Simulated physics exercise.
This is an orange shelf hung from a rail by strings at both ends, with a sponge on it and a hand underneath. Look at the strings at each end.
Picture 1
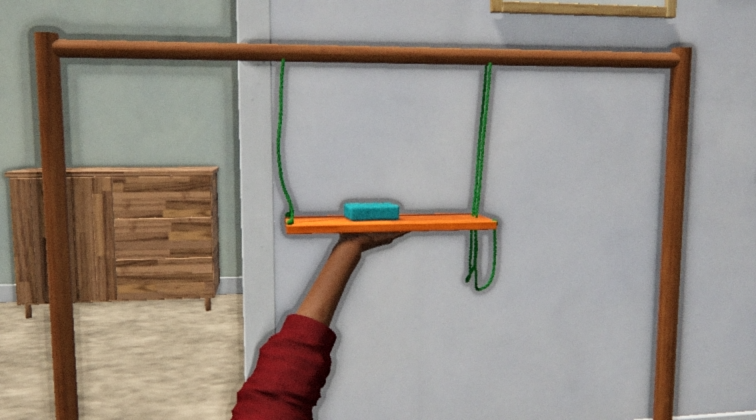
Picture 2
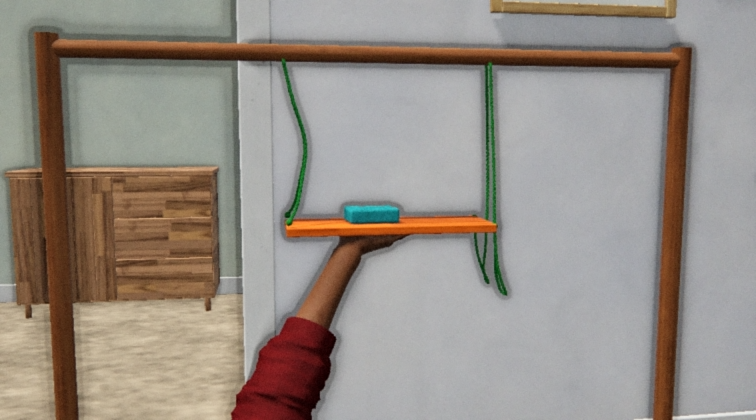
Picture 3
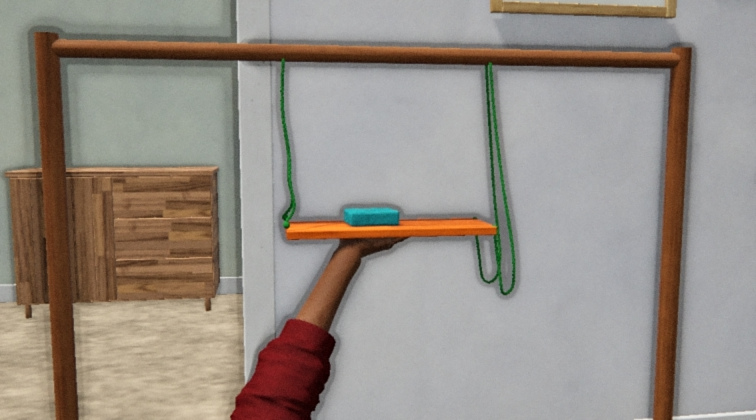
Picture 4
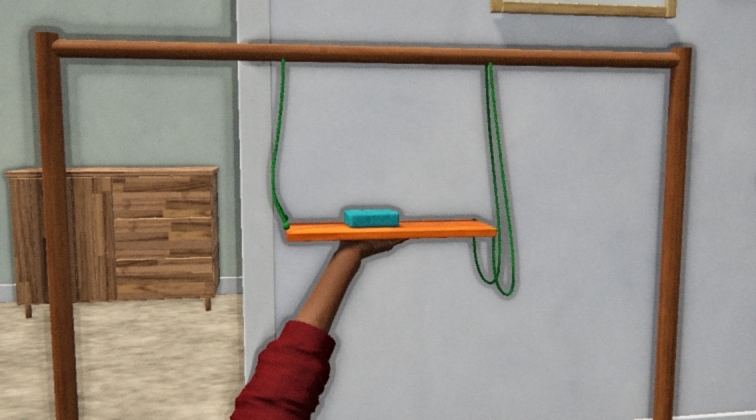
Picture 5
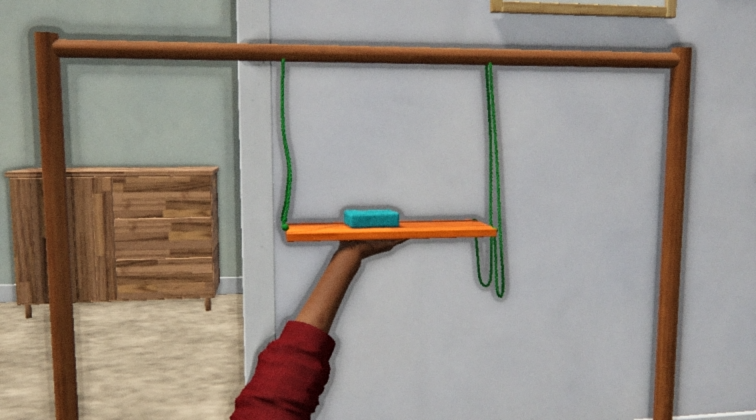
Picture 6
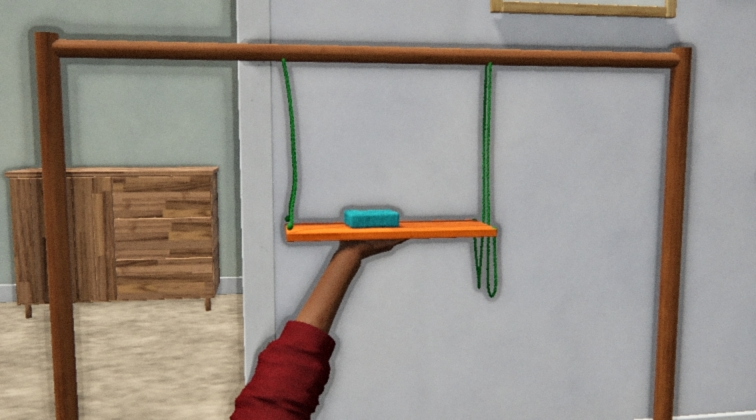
A hand in a red sleeve reaches up from below and holds its palm under an orange shelf, seen from the front in a room with pale walls. A blue-green sponge sits on the shelf, green strings run up to a brown wooden rail, and a wooden cabinet stands at left. The strings sway and flex slightly, the longer right one looping below the shelf, while hand, shelf, sponge and camera stay almost still.
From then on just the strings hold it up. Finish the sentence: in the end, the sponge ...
In the end, the sponge slips off the right end.
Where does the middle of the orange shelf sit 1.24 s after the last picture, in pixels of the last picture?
Its middle has reached (393, 291) by that time.
Then, 0.62 s later than the last view, board tipped 38° down to the right; sponge falling near (573, 387).
Then, 1.24 s later than the last view, board tipped 42° down to the right; sponge on the floor.
Finally, board tipped 41° down to the right; sponge on the floor. The sponge goes off on the right.
